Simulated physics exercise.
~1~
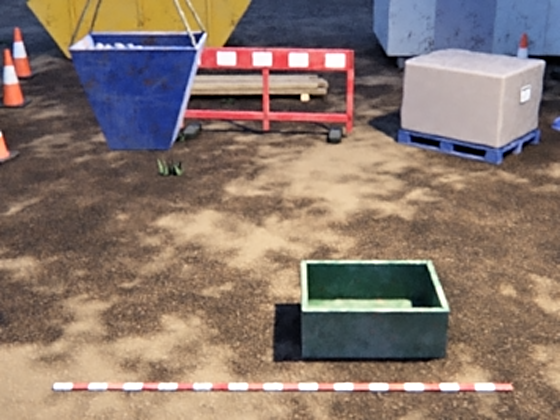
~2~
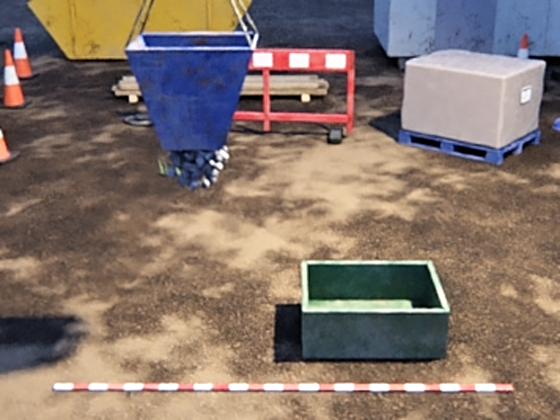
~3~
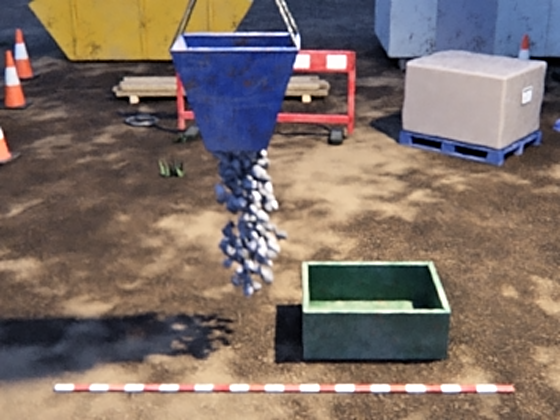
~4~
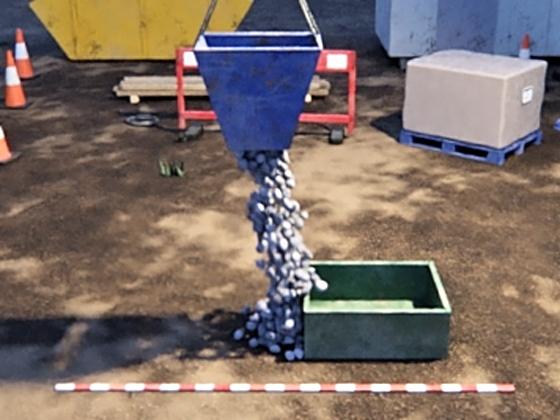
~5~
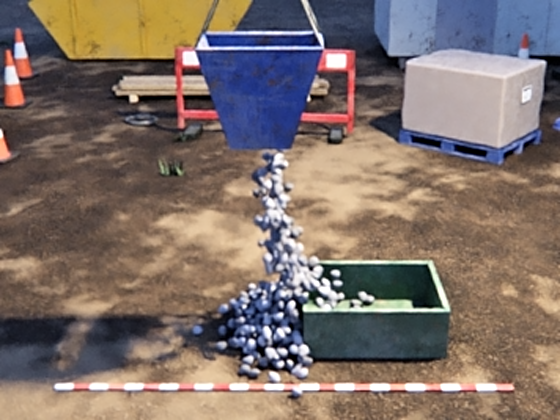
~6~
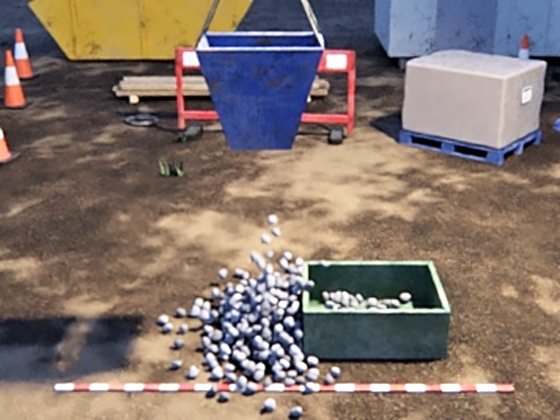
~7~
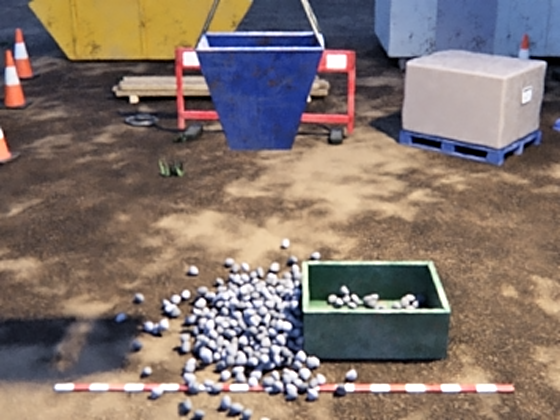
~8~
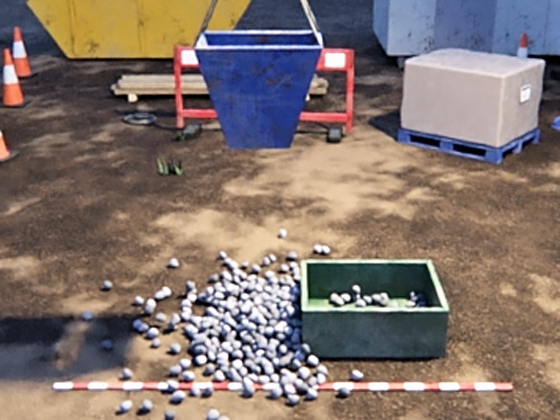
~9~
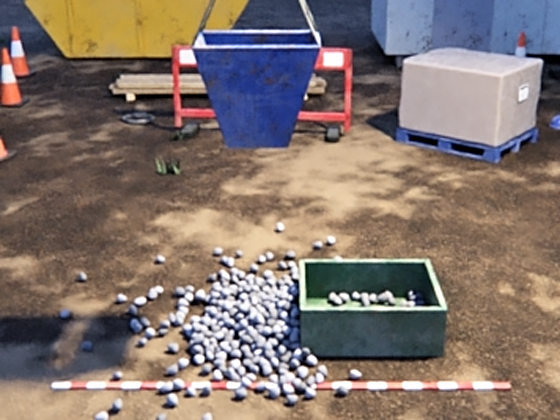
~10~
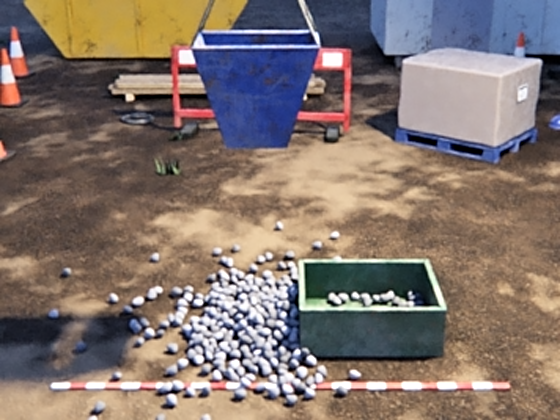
A blue skip swings right, dropping grey stones mostly left of the green bin.
